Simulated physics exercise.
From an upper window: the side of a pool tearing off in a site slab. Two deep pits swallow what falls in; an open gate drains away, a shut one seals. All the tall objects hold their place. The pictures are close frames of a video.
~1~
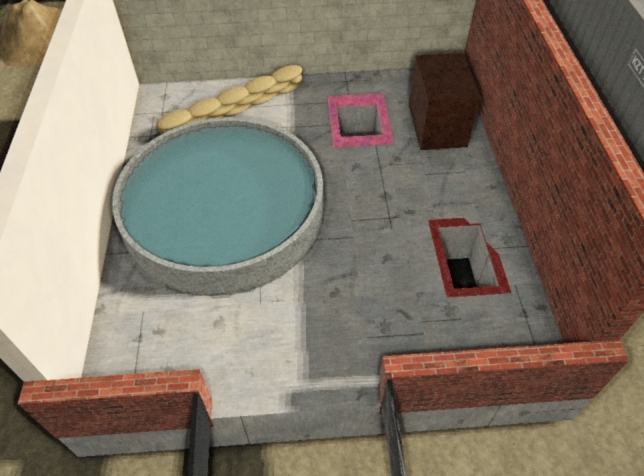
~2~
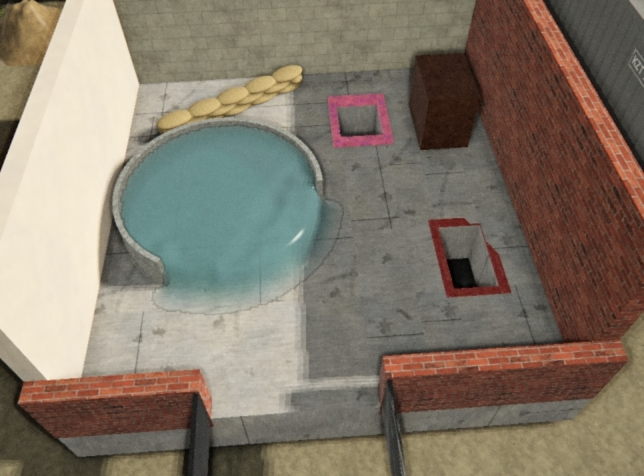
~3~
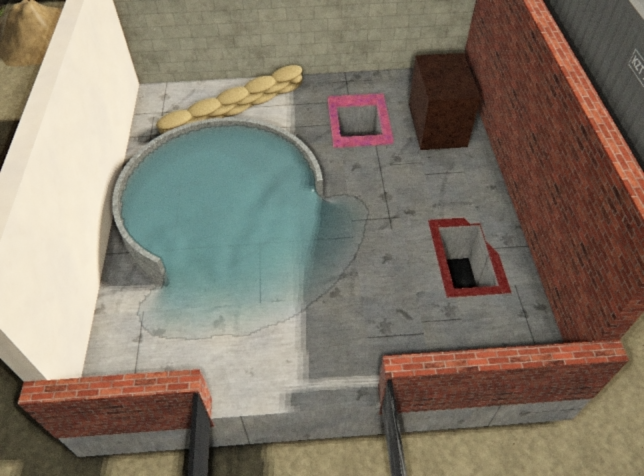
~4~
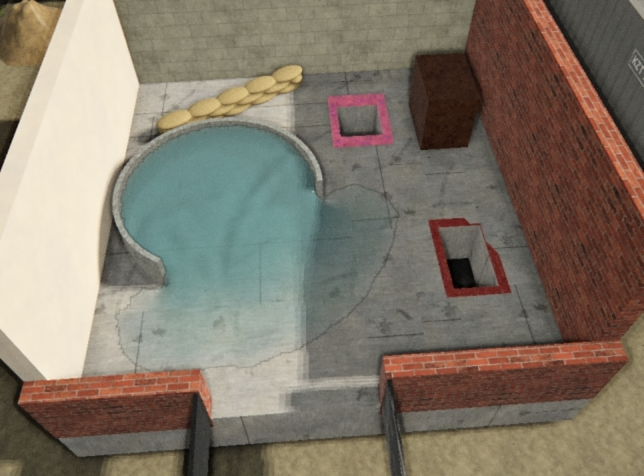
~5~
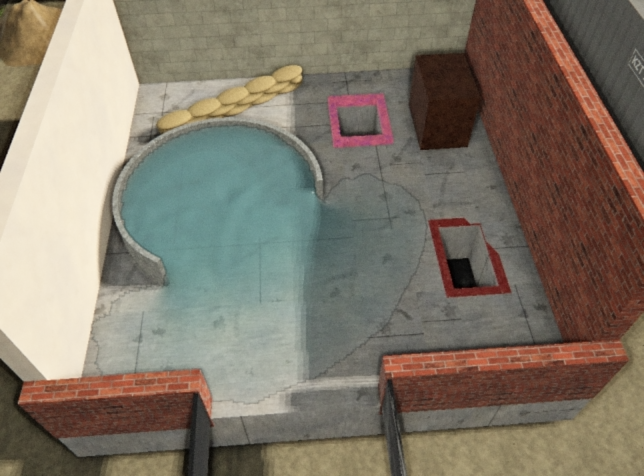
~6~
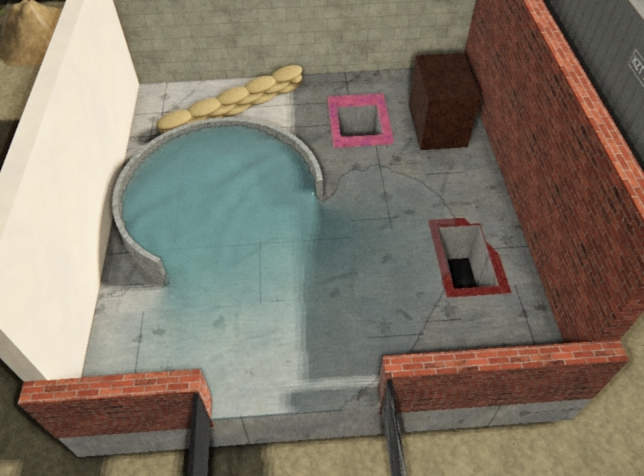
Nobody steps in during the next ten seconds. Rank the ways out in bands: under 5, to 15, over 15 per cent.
In the end: The gate takes over 15 %; the red pit takes over 15 %; the pink pit takes under 5 %.
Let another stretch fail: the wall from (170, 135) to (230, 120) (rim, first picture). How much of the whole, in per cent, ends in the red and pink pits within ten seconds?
In per cent: Red 4, pink 8.
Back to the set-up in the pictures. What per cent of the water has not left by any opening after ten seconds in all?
Roughly 34 per cent.
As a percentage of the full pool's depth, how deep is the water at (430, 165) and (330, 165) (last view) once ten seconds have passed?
About 4 and 6 per cent.
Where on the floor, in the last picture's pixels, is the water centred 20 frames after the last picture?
Near (285, 272).
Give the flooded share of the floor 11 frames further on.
I make it 45 per cent.
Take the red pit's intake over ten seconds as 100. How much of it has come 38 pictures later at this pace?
Close to 80 %.
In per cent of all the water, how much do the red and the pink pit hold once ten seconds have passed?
Near 18 and 0 in a hundred.
A moment on, water covers 45 % of the floor; the gate 4 %, the red pit 2 %, the pink pit 0 %.
Next, water covers 45 % of the floor; the gate 12 %, the red pit 4 %, the pink pit 0 %.
Then, water covers 55 % of the floor; the gate 26 %, the red pit 7 %, the pink pit 0 %.
Later, water covers 70 % of the floor; the gate 37 %, the red pit 15 %, the pink pit 0 %.
In the end, water covers 85 % of the floor; the gate 47 %, the red pit 19 %, the pink pit 0 %.
